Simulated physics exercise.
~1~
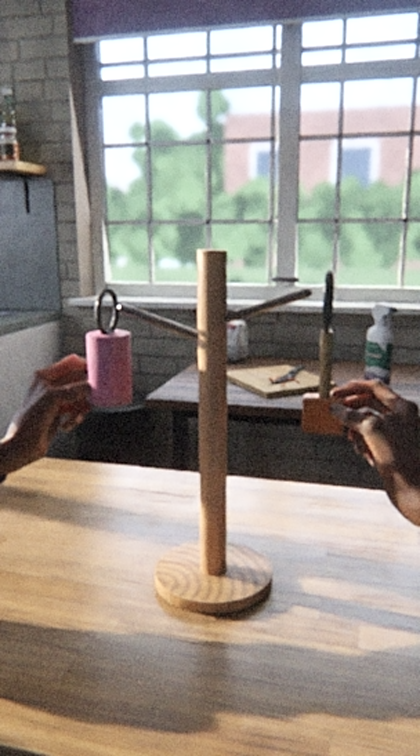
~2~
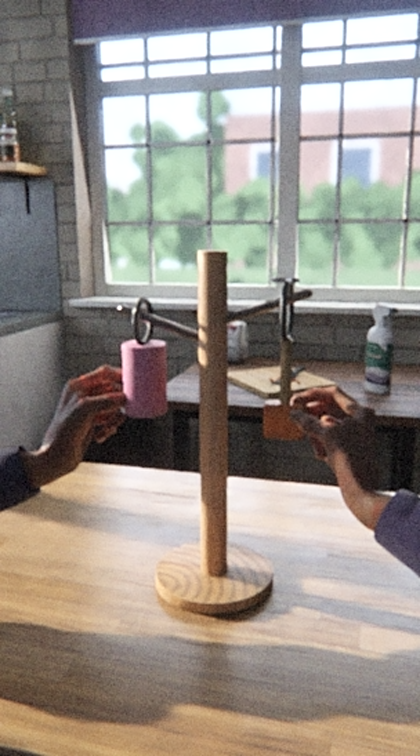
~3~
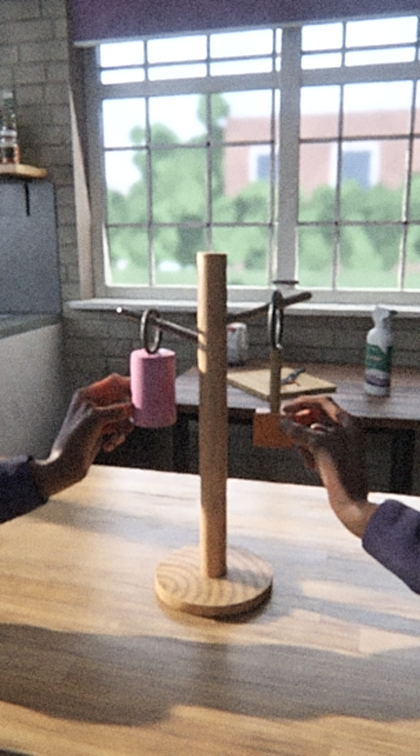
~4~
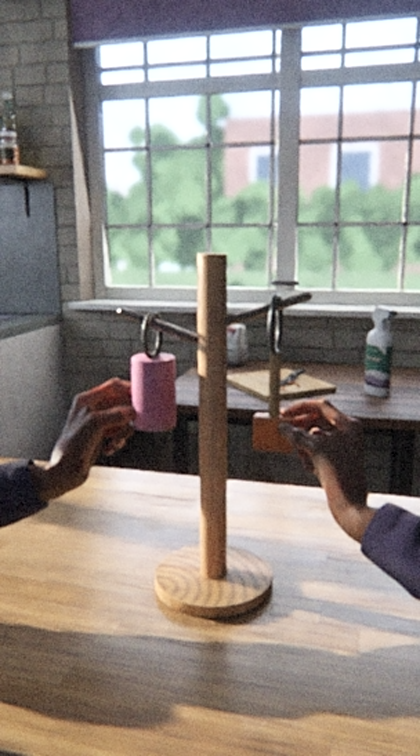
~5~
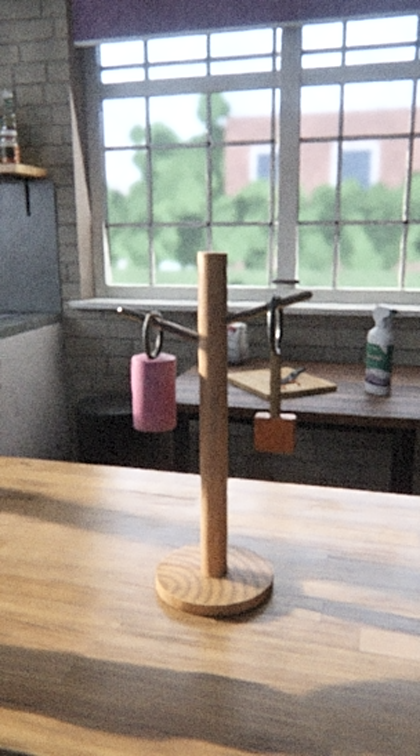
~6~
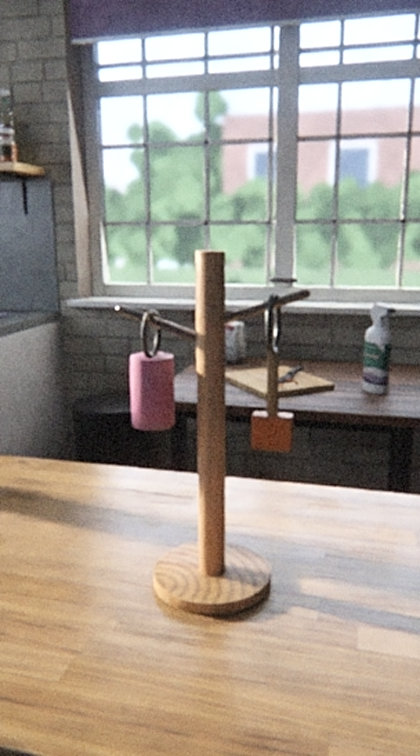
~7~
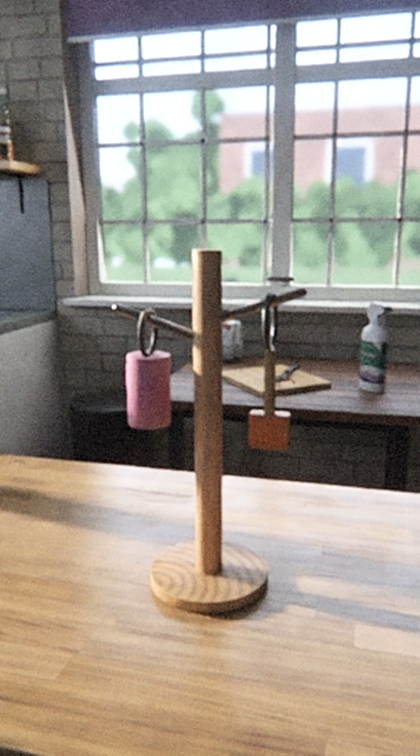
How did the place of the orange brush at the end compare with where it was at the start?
At the start it was held up by a hand toward the outer right side of the stand, and by the end it hung from the right peg, closer to the post and slightly lower.
